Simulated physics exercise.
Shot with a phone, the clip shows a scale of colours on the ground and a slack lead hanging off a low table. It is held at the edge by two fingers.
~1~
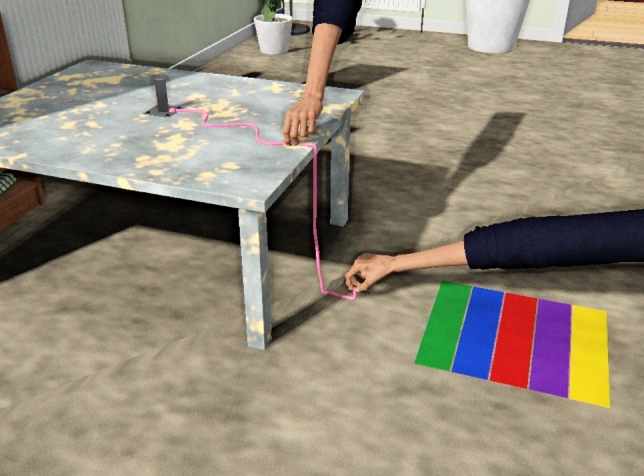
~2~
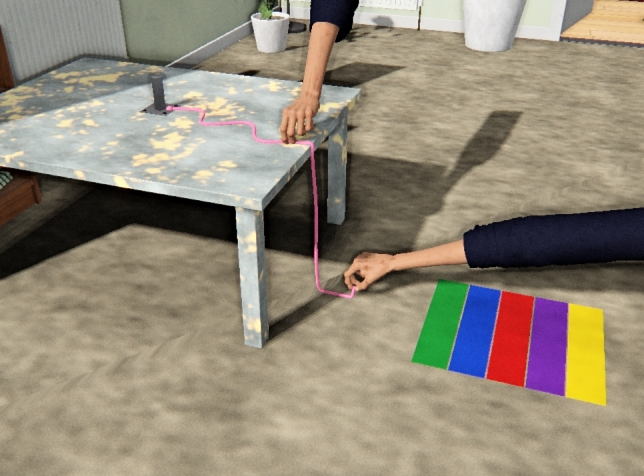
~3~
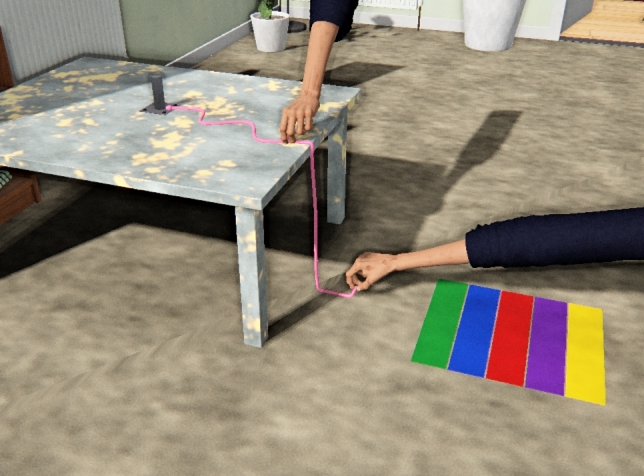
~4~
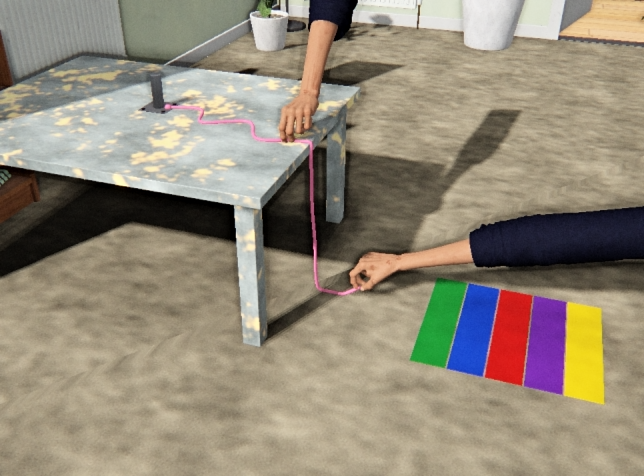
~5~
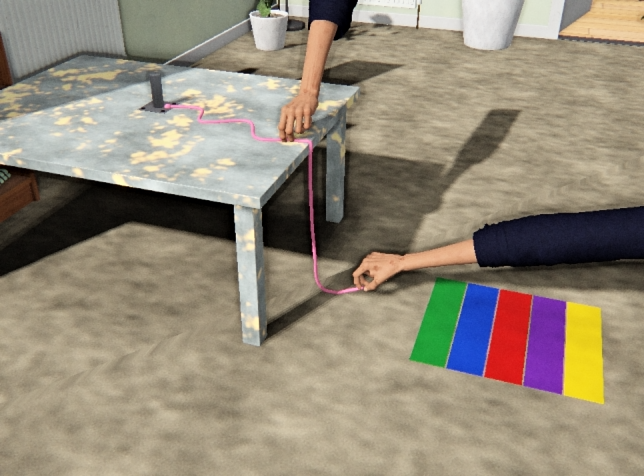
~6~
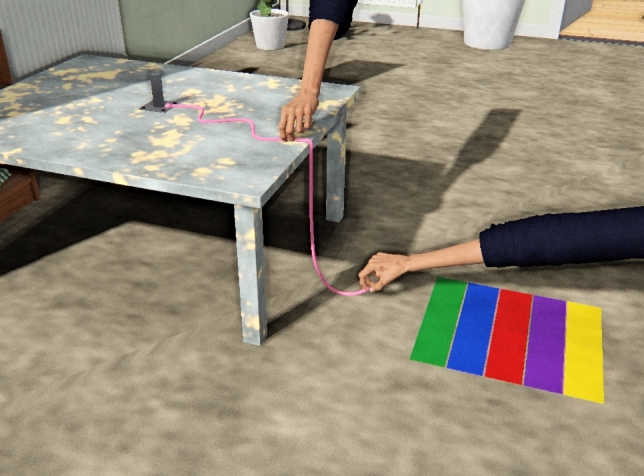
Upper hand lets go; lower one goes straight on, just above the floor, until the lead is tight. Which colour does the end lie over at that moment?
It lies over red.
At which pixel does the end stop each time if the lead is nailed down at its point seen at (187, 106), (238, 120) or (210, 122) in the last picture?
Going through the three tries, you get (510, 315), (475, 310) and (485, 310).
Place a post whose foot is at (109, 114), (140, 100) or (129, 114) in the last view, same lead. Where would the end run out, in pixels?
Around (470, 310), then (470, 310), then (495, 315).
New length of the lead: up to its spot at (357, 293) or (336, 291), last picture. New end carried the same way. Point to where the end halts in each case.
Case by case it comes to about (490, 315) and then about (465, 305).
Soon after, end near (454, 305); over green.
Then, end near (490, 312); over blue.
At full stretch, end near (513, 317); over red. The red one.
